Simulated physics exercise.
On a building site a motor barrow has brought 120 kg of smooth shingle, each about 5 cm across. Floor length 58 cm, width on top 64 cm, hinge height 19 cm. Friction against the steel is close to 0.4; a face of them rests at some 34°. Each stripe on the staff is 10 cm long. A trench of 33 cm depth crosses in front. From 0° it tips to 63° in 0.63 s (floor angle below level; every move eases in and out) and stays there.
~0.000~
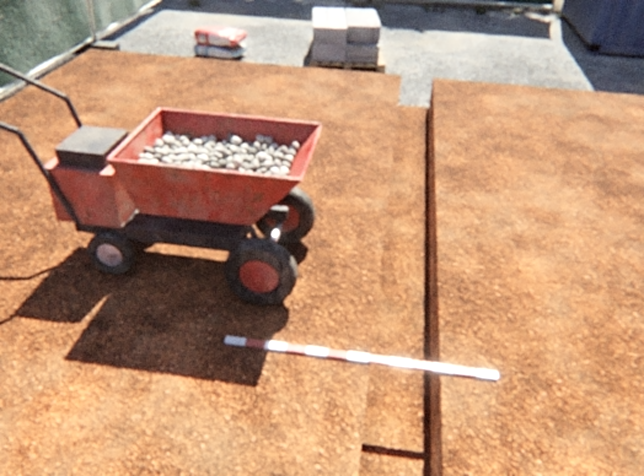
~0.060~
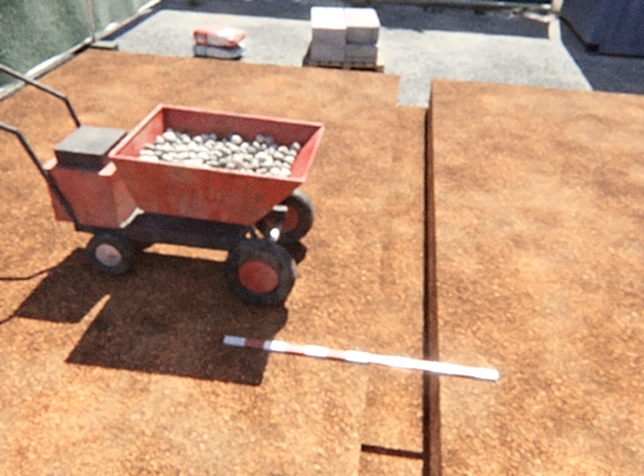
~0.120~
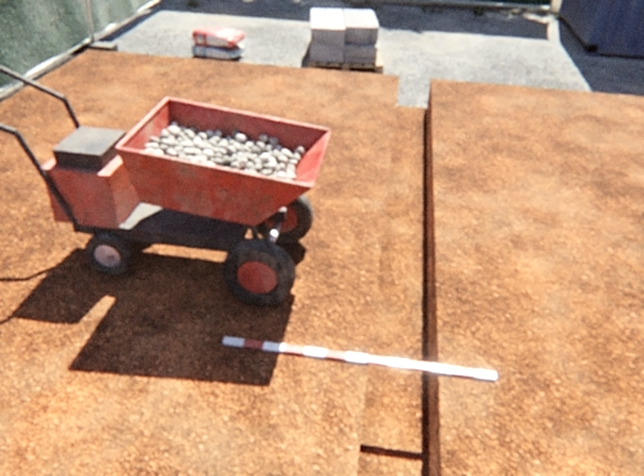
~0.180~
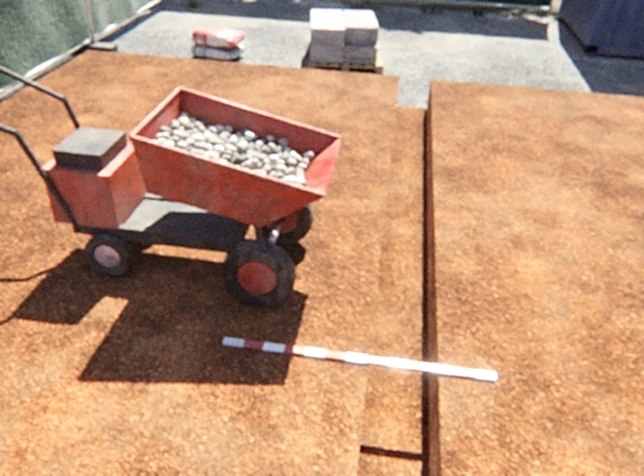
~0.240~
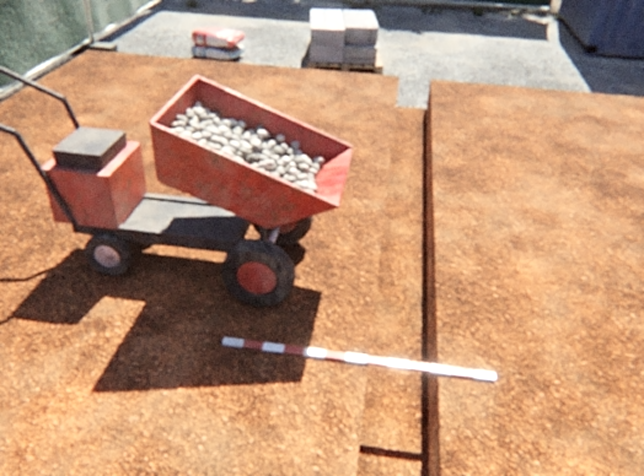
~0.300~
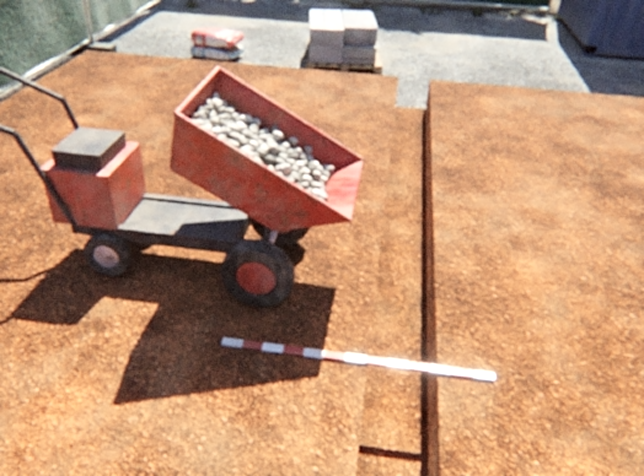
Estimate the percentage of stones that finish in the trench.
Close to 61 in a hundred.
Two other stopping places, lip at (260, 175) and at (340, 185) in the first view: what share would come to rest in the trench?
Near 80 per cent from the first place, 30 from the second.
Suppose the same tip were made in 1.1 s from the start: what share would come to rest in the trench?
In that case some 80 per cent.
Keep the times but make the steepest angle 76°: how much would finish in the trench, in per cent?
In that case some 75 per cent.
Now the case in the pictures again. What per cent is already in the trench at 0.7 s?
Some 10 per cent.
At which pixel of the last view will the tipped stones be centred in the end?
Near (421, 317).
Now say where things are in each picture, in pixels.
The first picture shows lip at (301, 181), floor tilted 0°, highest stones at (226, 149).
In the second picture, the skip is at 2°, its lip at (303, 182); the top of the load is at (212, 146); the stones move at 0.4 m/s on average.
The third picture shows lip at (311, 187), floor tilted 6°, highest stones at (186, 140); the stones move at 0.8 m/s on average.
The fourth picture shows lip at (324, 196), floor tilted 12°, highest stones at (183, 126); the stones move at 1.1 m/s on average.
In the fifth picture, the skip is at 20°, its lip at (338, 207); the top of the load is at (193, 116); the stones move at 1.3 m/s on average.
The sixth picture shows lip at (351, 221), floor tilted 29°, highest stones at (211, 108); the stones move at 1.4 m/s on average.
After 0.5 s the floor is at 53°; 100 % in the skip; the foremost stones are at (352, 221).
After 0.7 s the floor is at 63°; 88 % in the skip, 12 % in the trench; the foremost stones are at (427, 263).
After 1.1 s the floor is at 63°; 29 % in the skip, 33 % in the trench, 38 % past the trench; the foremost stones are at (561, 313).
After 3.0 s the floor is at 63°; 0 % in the skip, 61 % in the trench, 39 % past the trench; the foremost stones are past the picture's edge.
